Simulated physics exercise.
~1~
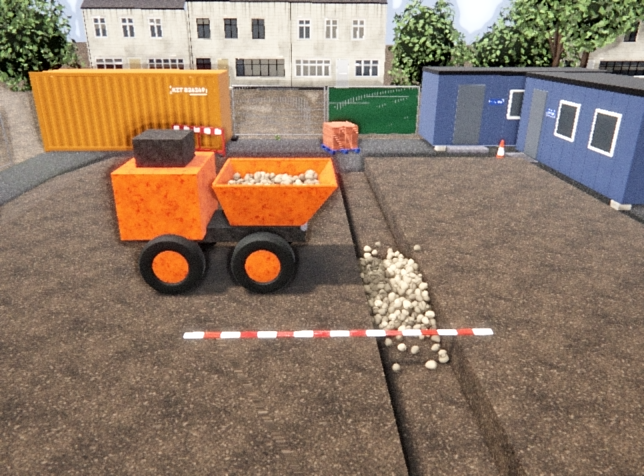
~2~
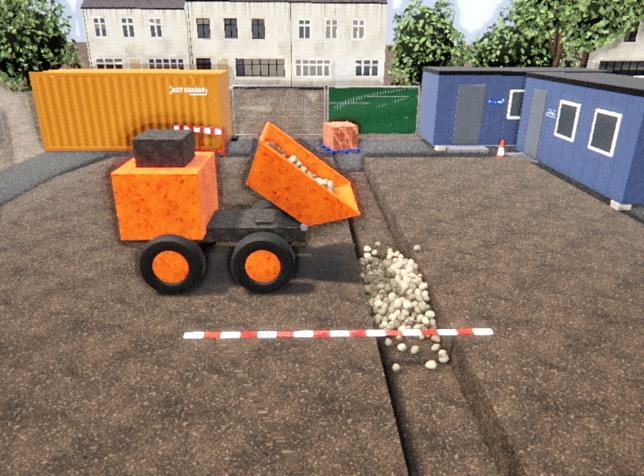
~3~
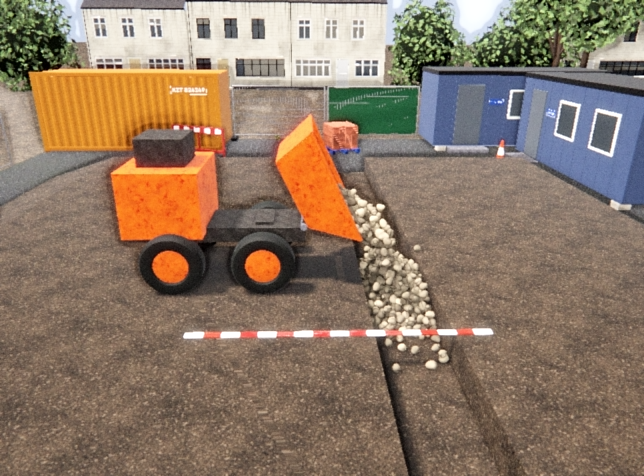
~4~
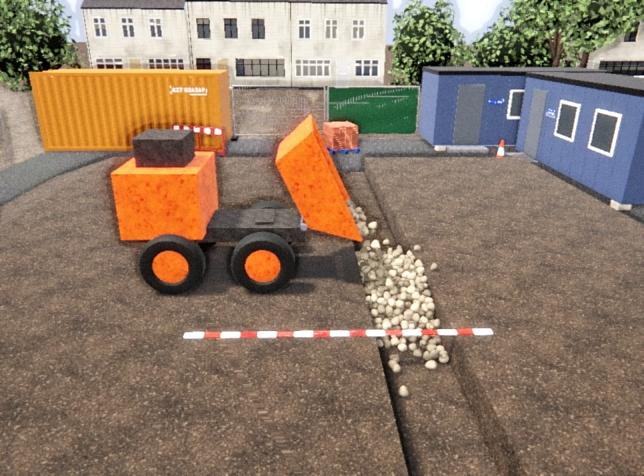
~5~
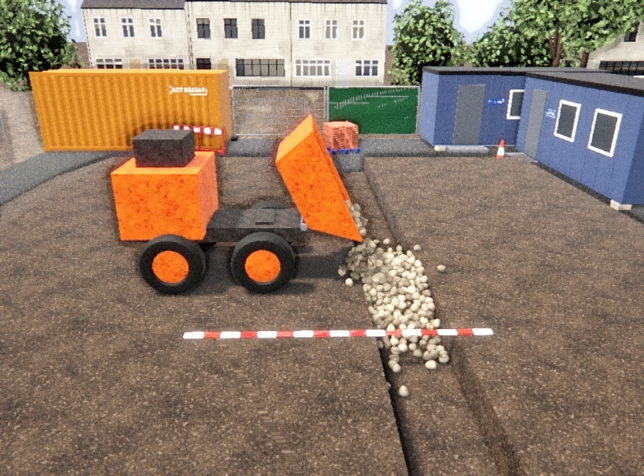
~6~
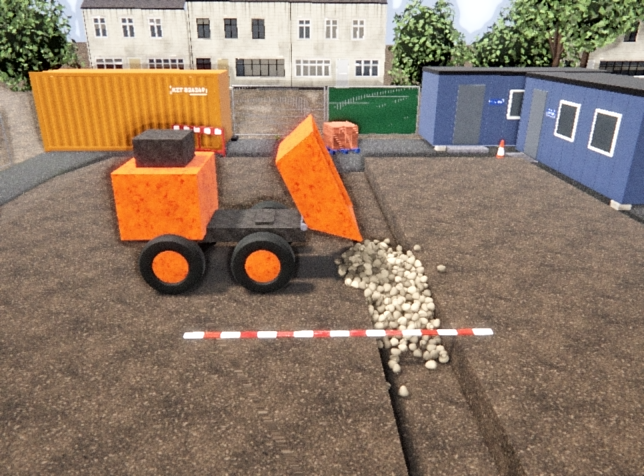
Orange dumper tipping its skip forward and pouring pale stones onto an earlier heap in a trench, some resting at the near edge.
